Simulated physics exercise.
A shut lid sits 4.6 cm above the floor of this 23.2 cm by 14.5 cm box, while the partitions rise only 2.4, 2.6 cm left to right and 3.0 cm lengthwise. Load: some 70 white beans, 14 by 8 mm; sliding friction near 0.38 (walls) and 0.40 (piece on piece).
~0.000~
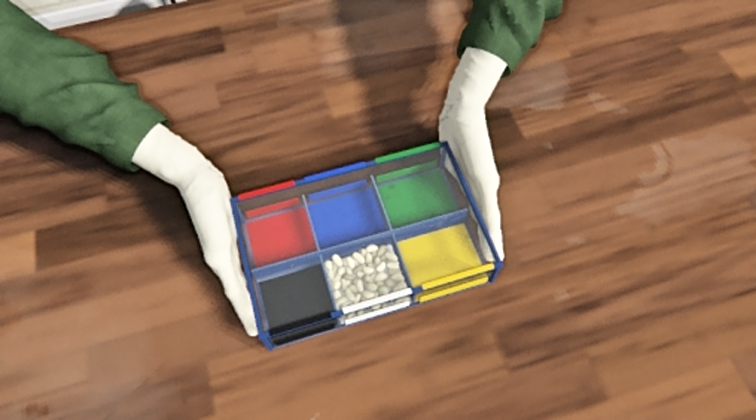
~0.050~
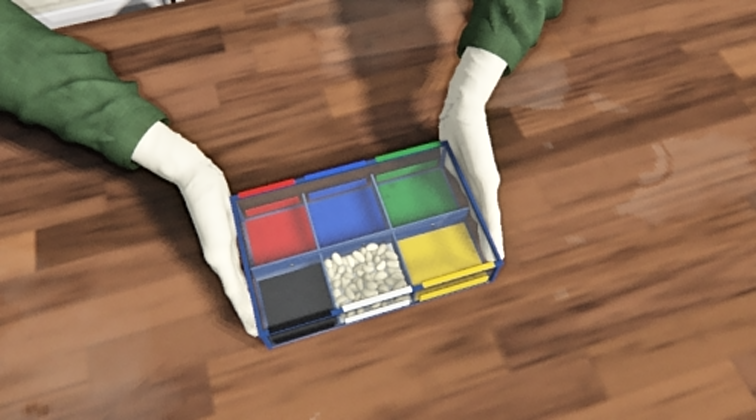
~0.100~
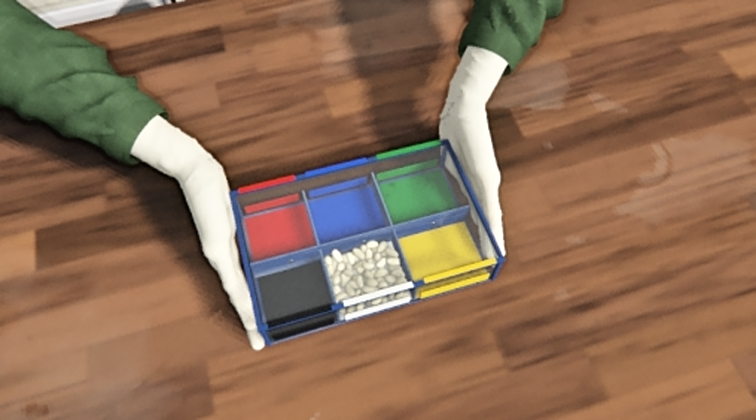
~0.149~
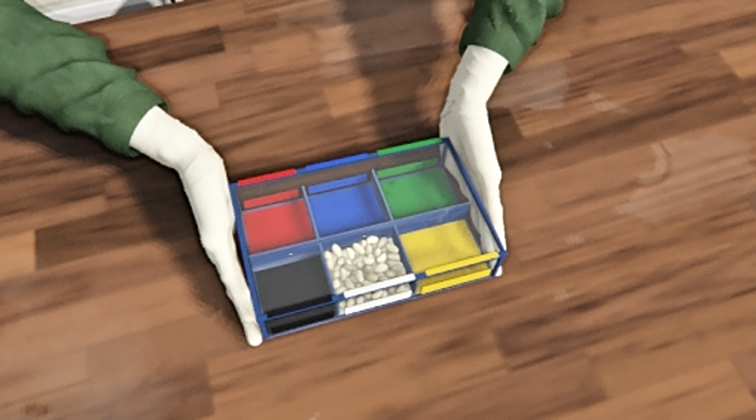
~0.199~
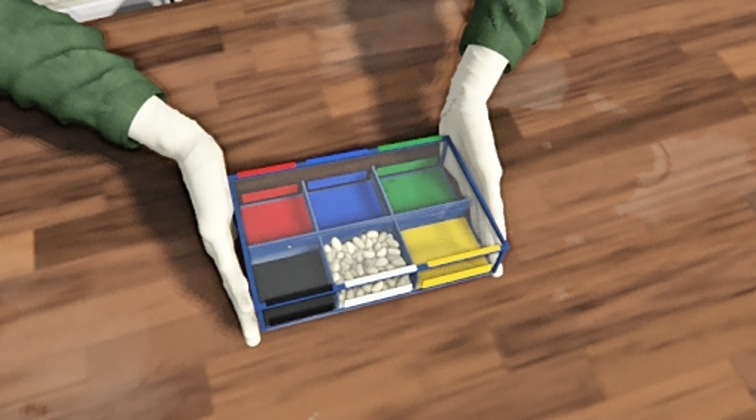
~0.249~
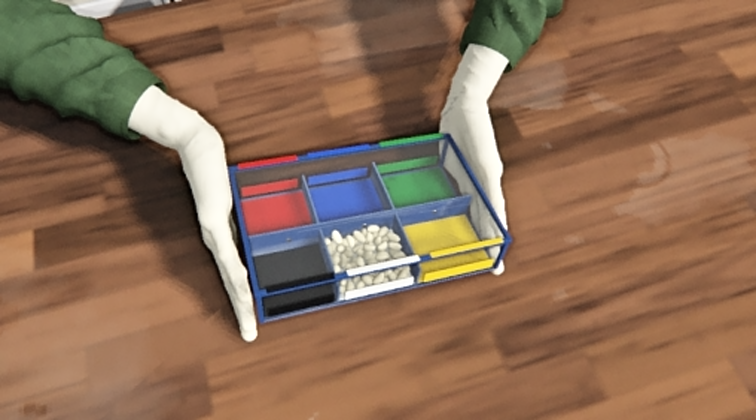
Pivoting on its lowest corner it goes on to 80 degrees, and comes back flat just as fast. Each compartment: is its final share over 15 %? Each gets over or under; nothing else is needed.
Red compartment ends under. Blue compartment ends under. Green compartment ends over. Yellow compartment ends under. White compartment ends over. Black compartment ends under.
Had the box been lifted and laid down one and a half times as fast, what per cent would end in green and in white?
In per cent, green gets 20 and white gets 70.
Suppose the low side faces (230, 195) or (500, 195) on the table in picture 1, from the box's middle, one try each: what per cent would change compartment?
First try: Around 40 percent; second try: Around 40 percent.
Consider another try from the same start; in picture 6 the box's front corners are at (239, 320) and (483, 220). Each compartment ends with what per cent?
By the end, red has 30%, blue has 0%, green has 0%, yellow has 0%, white has 55% and black has 15%.
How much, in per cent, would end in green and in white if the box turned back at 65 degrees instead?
In per cent, green 10 and white 85.
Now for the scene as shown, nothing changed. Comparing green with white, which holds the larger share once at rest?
White.
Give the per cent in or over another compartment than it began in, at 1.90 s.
Some 40 percent.
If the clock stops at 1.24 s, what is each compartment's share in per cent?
Shares - red: 0; blue: 0; green: 5; yellow: 0; white: 90; black: 0.
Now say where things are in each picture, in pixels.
In the first frame, box tilt 0 degrees, front corners at (263, 334) and (498, 263); white 100 %.
In the second frame, box tilt 1 degrees, front corners at (263, 332) and (498, 262).
In the third frame, box tilt 3 degrees, front corners at (262, 326) and (500, 258), lowest corner right back.
In the fourth frame, box tilt 6 degrees, front corners at (260, 317) and (502, 252), lowest corner right back.
In the fifth frame, box tilt 10 degrees, front corners at (259, 305) and (504, 246), lowest corner right back.
In the sixth frame, box tilt 14 degrees, front corners at (259, 292) and (506, 239), lowest corner right back; white 100 %. The box's pace is about 70 degrees a second.
After 1.24 s, tilt 80 degrees; green 5 %, white 90 %.
After 1.90 s, tilt 36 degrees; green 30 %, yellow 5 %, white 60 %.
Then, at 2.60 s, tilt 0 degrees; green 30 %, yellow 5 %, white 60 %.
By 3.3 s all is still; red 0 %, blue 0 %, green 30 %, yellow 5 %, white 60 %, black 0 %.
